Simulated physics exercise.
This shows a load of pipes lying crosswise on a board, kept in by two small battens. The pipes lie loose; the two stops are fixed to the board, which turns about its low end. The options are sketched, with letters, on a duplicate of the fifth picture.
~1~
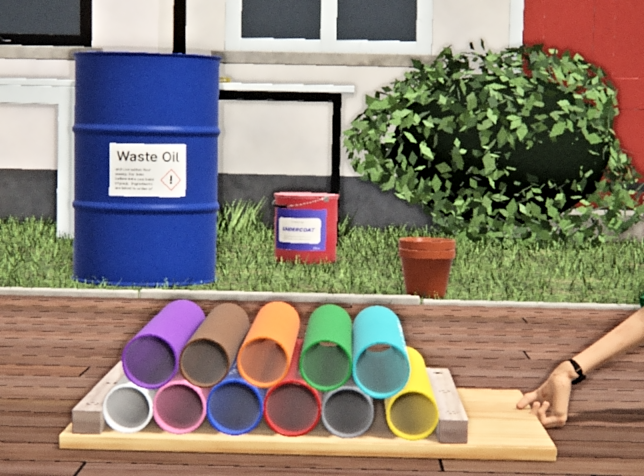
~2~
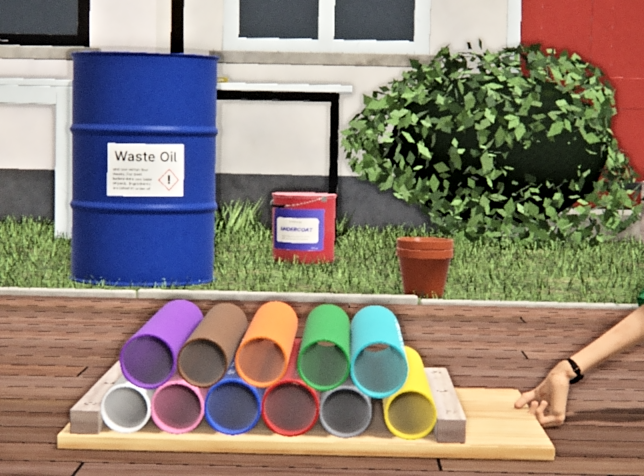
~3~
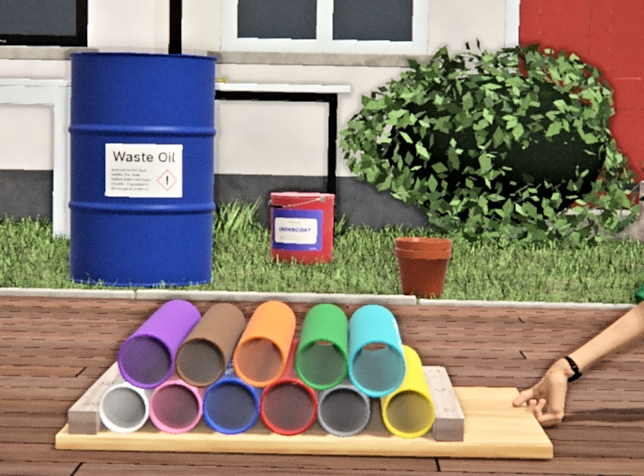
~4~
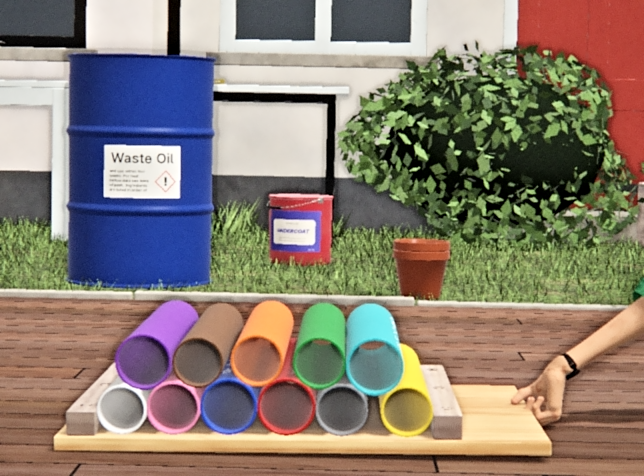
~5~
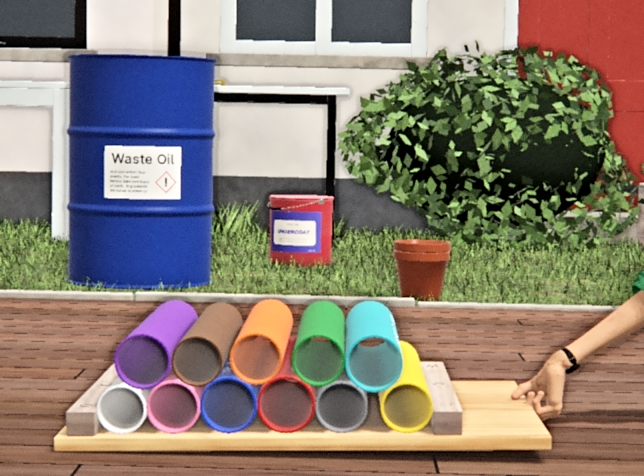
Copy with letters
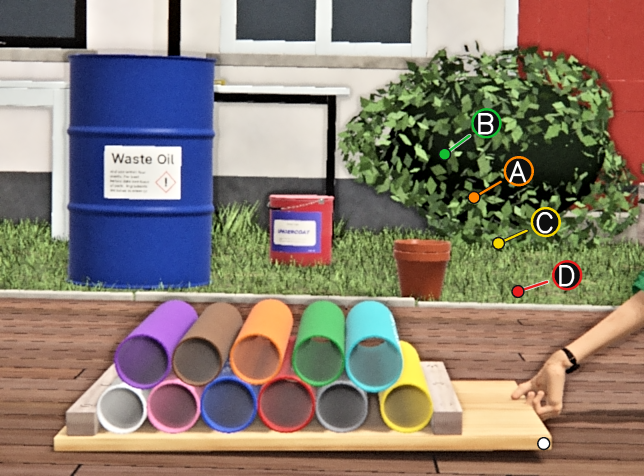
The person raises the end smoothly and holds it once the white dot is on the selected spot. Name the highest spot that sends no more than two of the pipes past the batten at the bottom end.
The answer is mark C.
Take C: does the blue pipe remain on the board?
Yes.
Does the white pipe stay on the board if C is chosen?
Yes, with C.
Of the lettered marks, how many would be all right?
The number is two.
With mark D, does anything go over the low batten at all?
At D: No.
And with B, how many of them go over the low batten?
With B, five.
On the marked copy, A at (474, 197); B at (445, 154); C at (498, 243); D at (518, 291); the white dot at (544, 444).
With C. Early on, board at 16°.
Further on, board at 26°.
At the end, board at 26°, one over the low batten (purple).
As for the rest, A five over the low batten; B five over the low batten; D none over the low batten.
